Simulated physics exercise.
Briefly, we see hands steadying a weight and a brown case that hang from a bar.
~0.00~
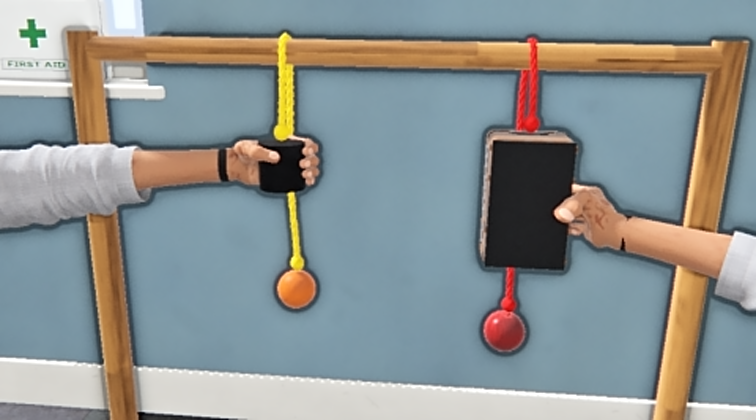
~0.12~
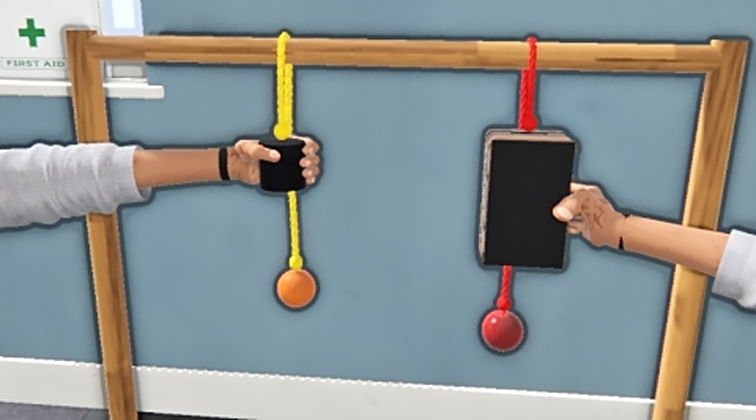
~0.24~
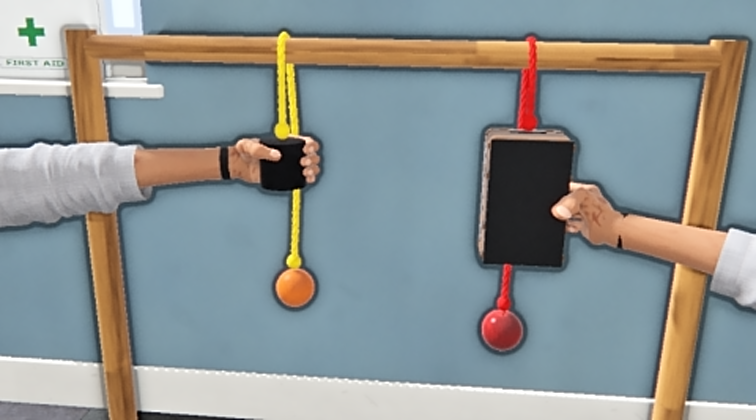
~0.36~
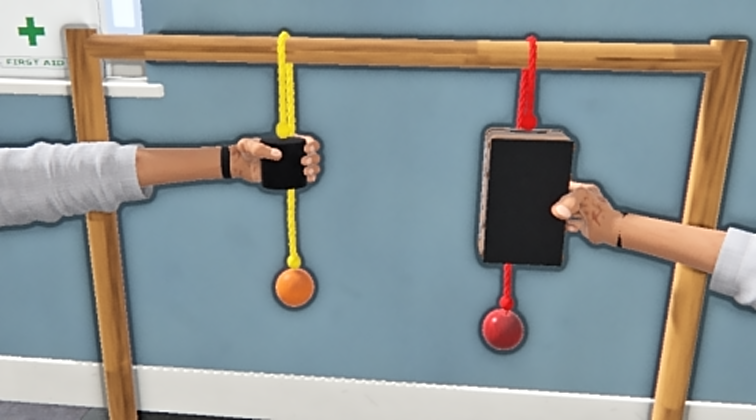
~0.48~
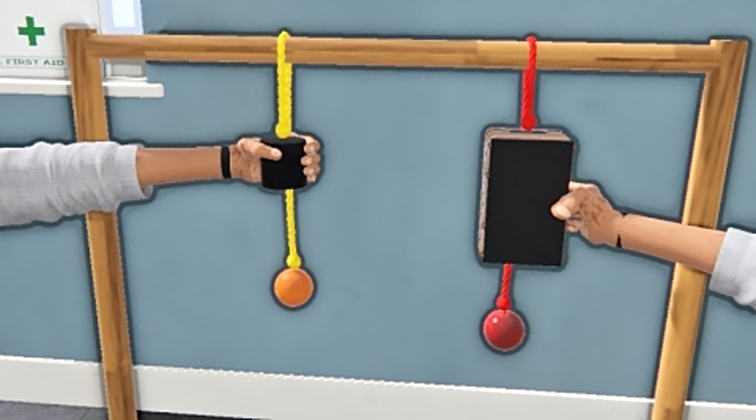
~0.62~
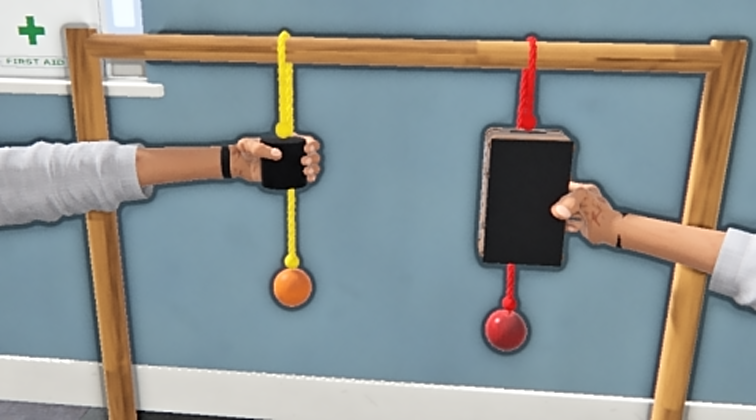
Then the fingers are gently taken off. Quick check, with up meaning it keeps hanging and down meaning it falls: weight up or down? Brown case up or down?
Weight: Down; brown case: Down.
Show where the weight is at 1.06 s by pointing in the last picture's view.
I'd put it roughly at (289, 368).
By 1.06 s, weight dropping near (289, 368); brown case dropping.
By 1.36 s, weight on the floor; brown case on the floor.
When it is over, weight on the floor; brown case on the floor. The weight drops and the brown case pulls its rope through.
